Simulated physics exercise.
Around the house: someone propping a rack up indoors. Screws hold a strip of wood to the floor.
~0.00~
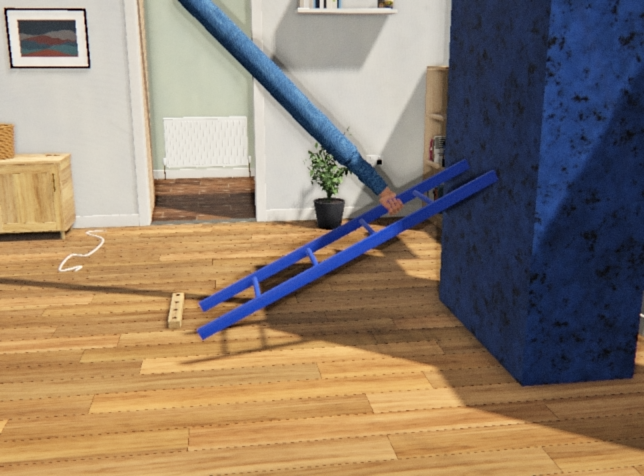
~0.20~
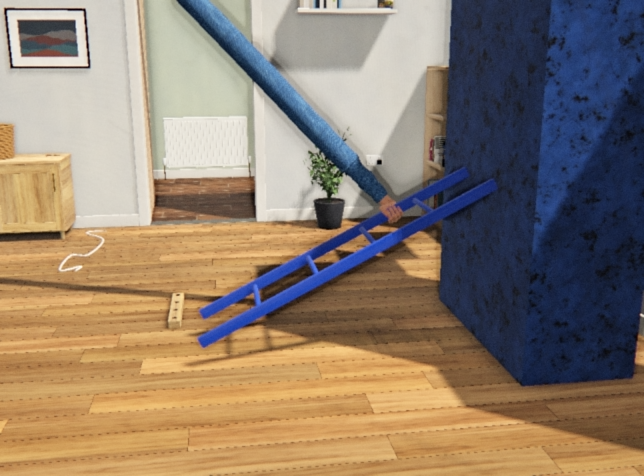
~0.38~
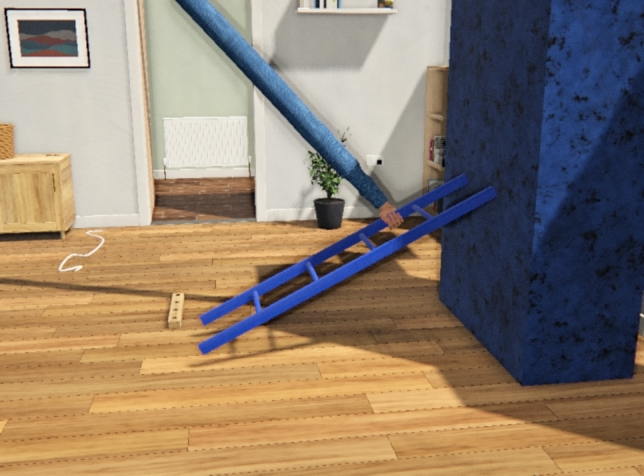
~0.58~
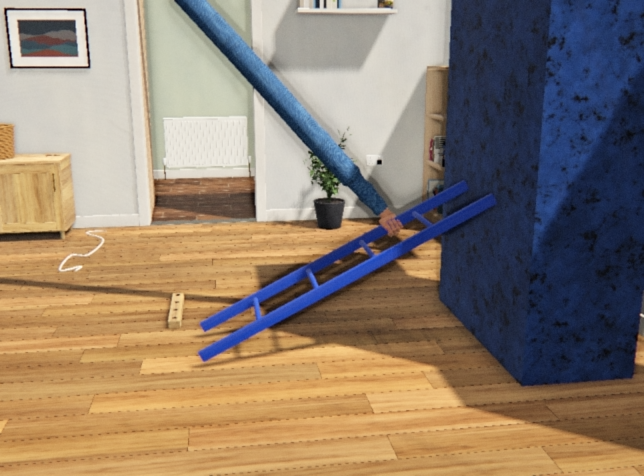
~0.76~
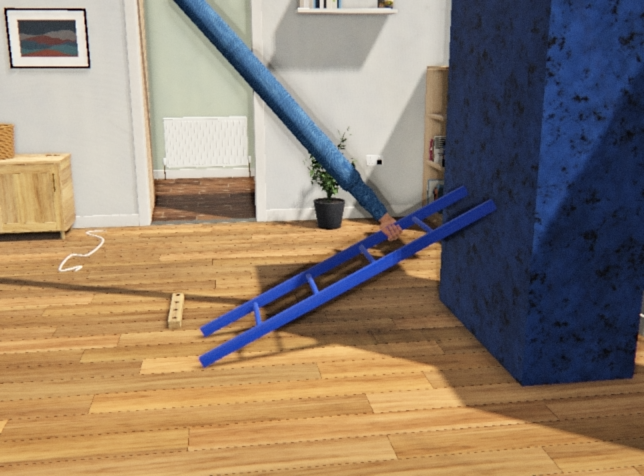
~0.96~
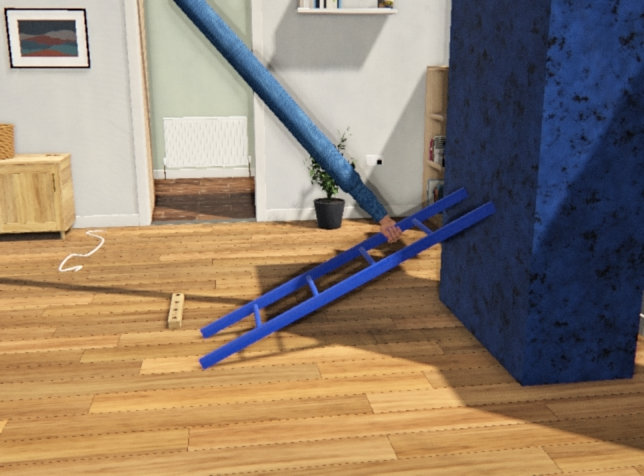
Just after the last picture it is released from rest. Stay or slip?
Here the blue rack slips down.
By 1.28 s, blue rack tilted by 15° near (329, 310).
When it is over (4.0 s), the blue rack gives way at the feet, near (324, 341).
